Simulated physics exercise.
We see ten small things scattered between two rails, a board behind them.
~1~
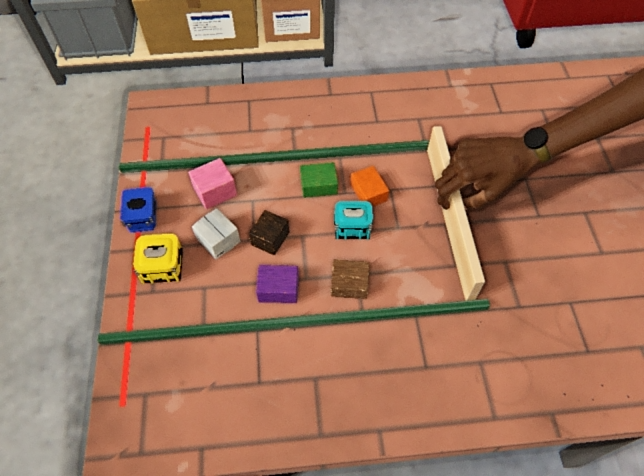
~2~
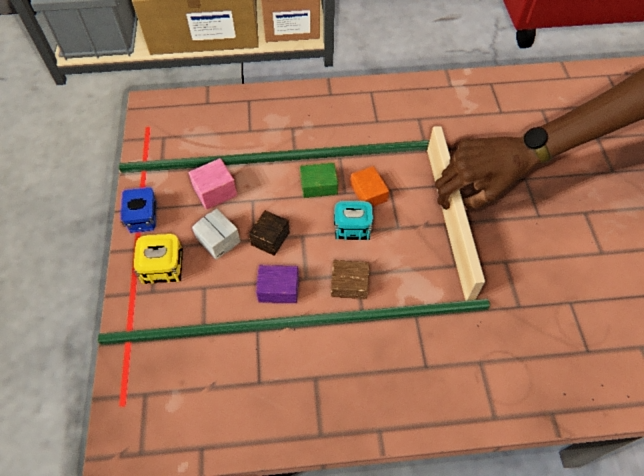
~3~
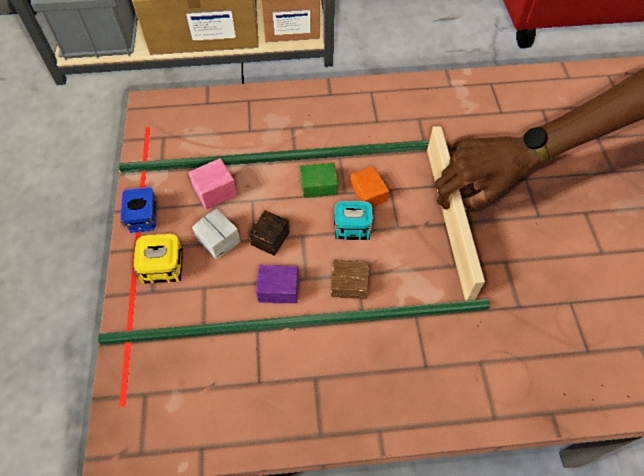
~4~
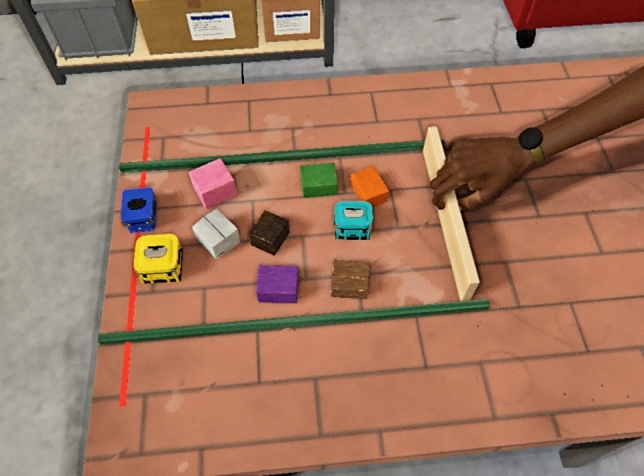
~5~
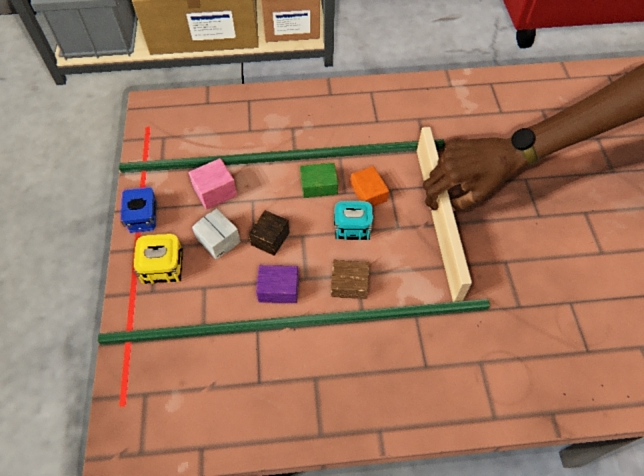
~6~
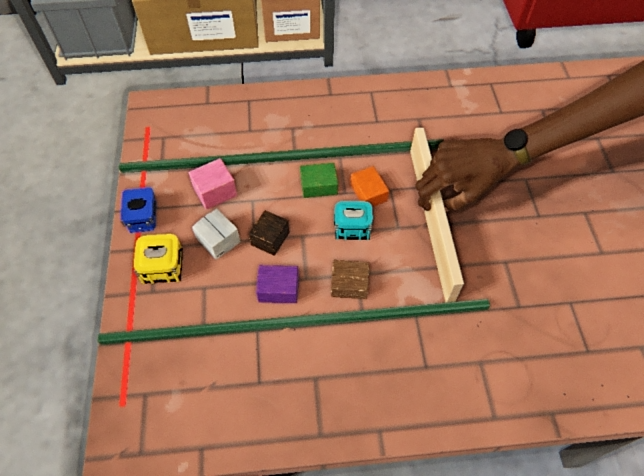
On a brick-patterned surface, a hand slides a wooden board slightly left toward scattered blocks.
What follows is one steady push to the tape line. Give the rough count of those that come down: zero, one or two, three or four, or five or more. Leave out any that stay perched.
Here the number that fall off is five or more.
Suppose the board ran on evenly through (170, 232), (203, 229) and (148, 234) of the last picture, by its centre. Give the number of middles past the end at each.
Place by place, 4, 1 and 7.
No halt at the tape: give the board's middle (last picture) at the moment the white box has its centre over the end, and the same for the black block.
For the white box at (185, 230), for the black block at (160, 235).
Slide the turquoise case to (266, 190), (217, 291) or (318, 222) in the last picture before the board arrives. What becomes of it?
Place by place, it goes over; falls; remains up.
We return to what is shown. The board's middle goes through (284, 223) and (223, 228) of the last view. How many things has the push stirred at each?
The counts are 8 and 10.
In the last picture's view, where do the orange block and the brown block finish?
Near (126, 205) and (110, 303).
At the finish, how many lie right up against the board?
In contact: 3.
A little later, none off yet; blue case at rest near (140, 210); yellow case at rest near (159, 259); pink block at rest near (213, 184).
When it is over, the number that fall off is five or more; down, green block, purple block, black block, white box, pink block, yellow case and blue case.
